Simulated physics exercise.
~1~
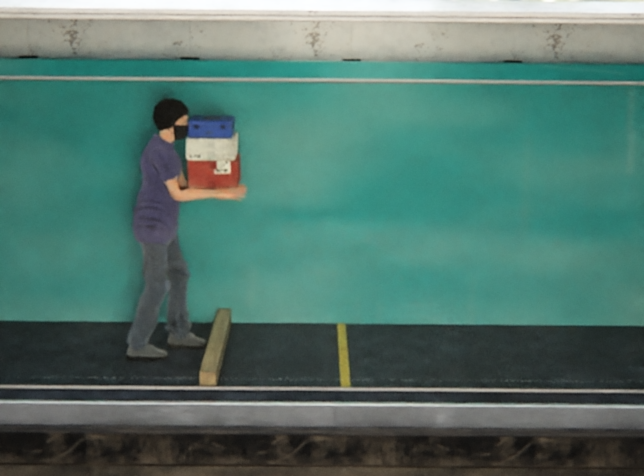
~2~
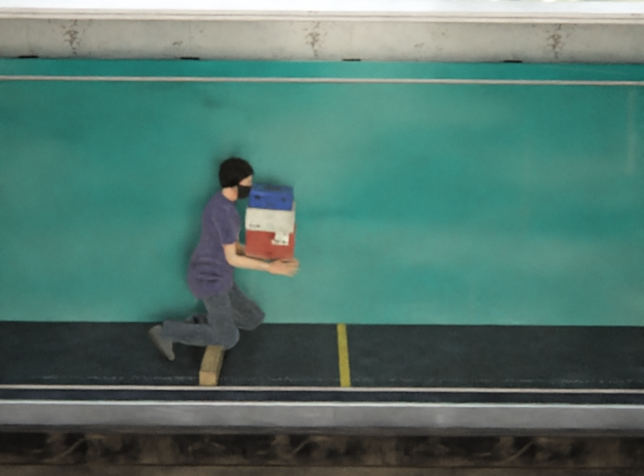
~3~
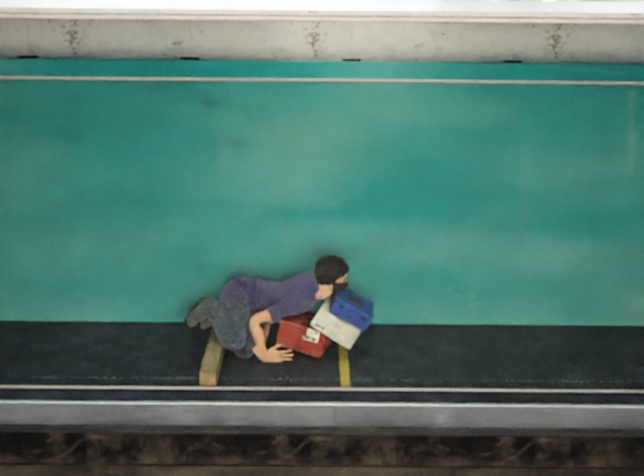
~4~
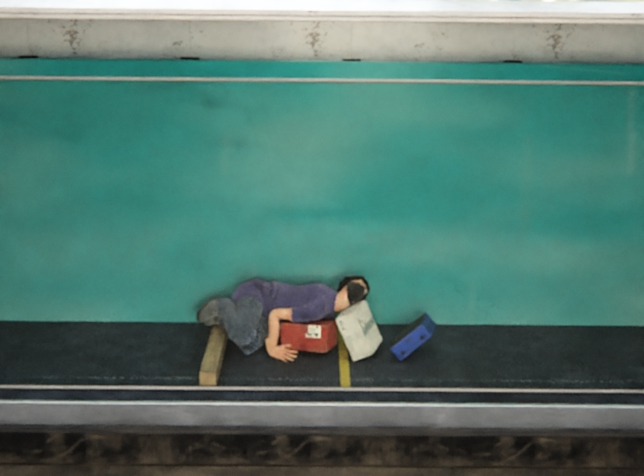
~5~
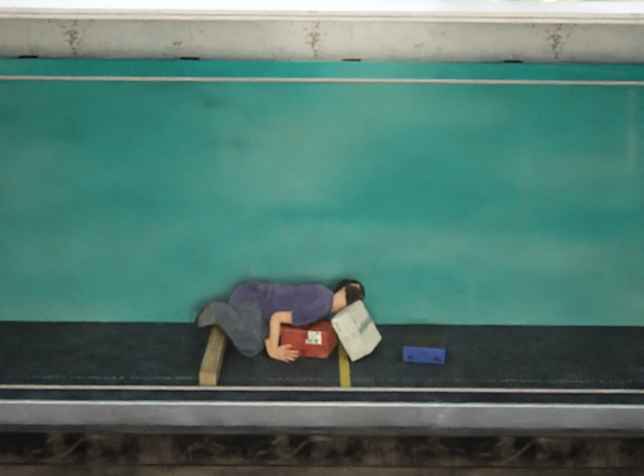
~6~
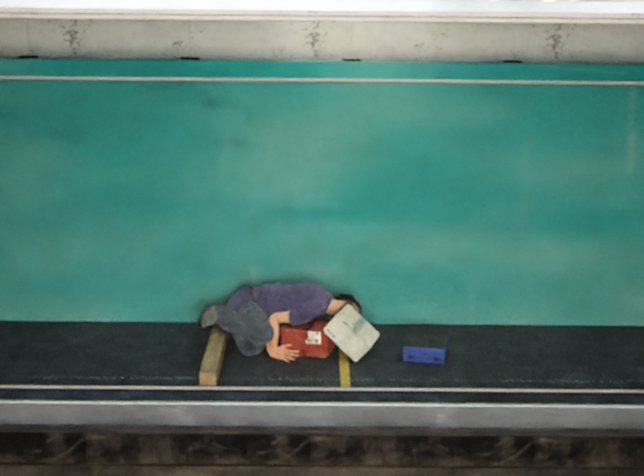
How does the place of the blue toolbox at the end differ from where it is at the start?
At the start the blue toolbox is on top of the stack in the person's arms, at the left. At the end it lies on the dark floor further right, beyond the yellow line and apart from the person.
